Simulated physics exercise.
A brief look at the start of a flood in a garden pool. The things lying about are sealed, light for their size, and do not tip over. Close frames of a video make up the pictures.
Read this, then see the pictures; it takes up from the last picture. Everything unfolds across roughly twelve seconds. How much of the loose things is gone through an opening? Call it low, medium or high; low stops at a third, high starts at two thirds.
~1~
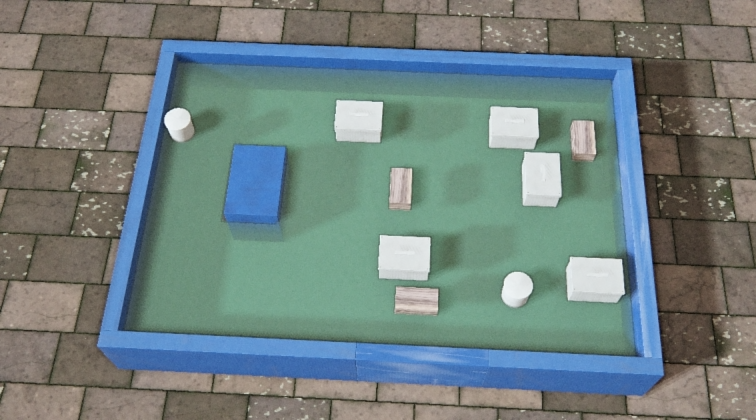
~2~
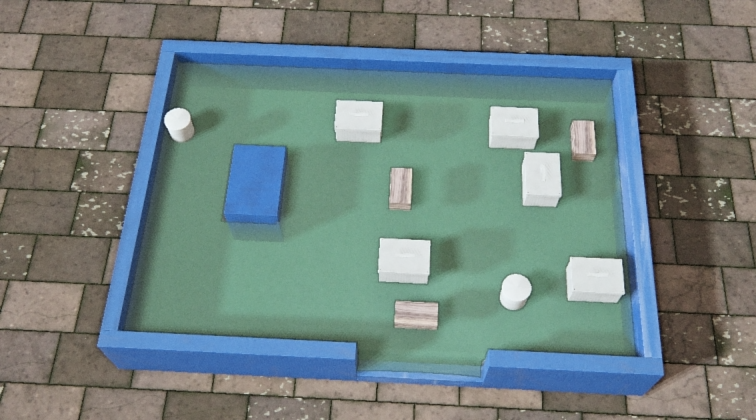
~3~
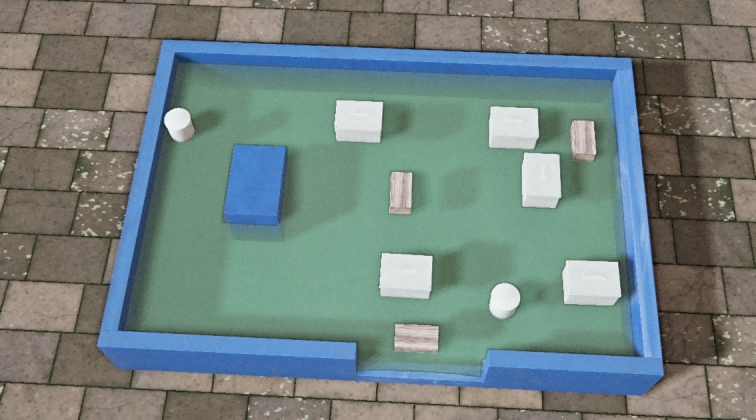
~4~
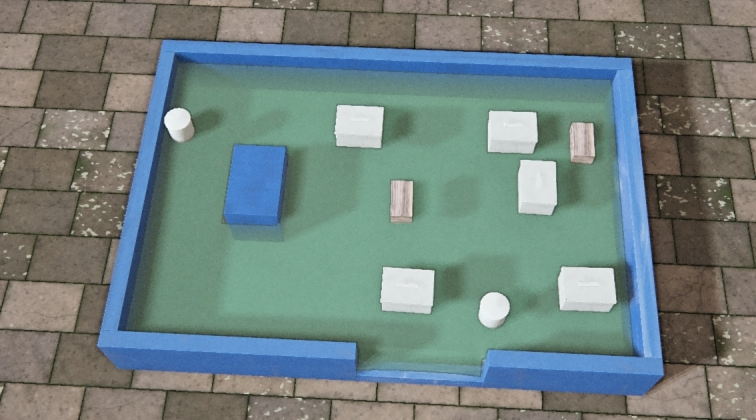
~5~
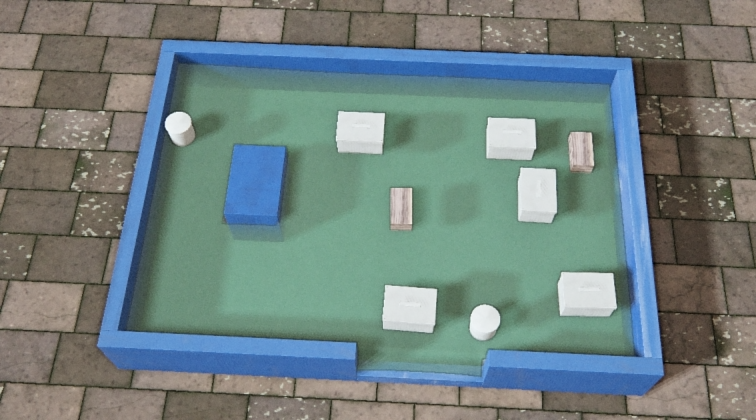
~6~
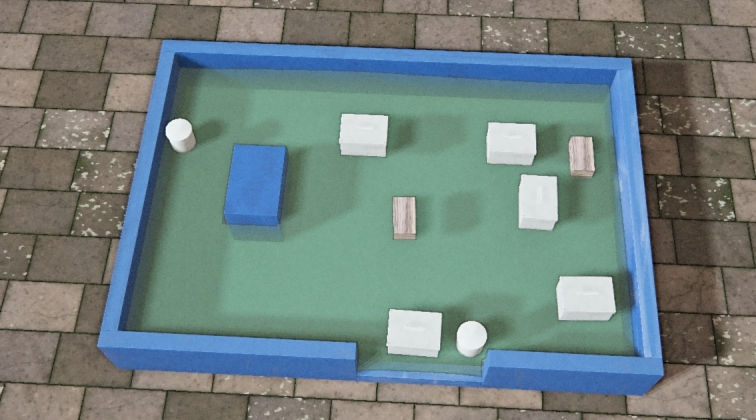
Medium.
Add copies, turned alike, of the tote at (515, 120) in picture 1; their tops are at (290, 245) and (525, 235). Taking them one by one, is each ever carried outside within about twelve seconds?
In the order listed: Flushed away, then flushed away.
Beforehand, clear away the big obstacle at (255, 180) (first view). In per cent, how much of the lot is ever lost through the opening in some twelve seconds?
Around 40 in a hundred.
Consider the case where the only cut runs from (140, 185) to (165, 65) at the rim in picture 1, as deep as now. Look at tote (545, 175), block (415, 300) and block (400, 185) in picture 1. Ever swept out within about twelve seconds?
Per object, as asked: Not flushed / not flushed / flushed.
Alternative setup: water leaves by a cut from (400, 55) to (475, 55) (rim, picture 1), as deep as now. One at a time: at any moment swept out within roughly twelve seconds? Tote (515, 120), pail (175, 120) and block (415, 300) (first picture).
Sequentially, I'd put it as swept away, not lost, not lost.
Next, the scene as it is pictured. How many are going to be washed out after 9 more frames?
Tally: 3.
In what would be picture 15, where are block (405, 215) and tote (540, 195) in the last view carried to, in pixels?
Tops end up close to (409, 282) and (530, 227) respectively.
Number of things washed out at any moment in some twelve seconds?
The total is 4.
A moment on, 3 of 10 are out; 7 afloat.
Next, 3 of 10 are out; 7 afloat.
Later, 4 of 10 are out; 6 afloat.
In the end, 4 of 10 are out; 6 afloat.
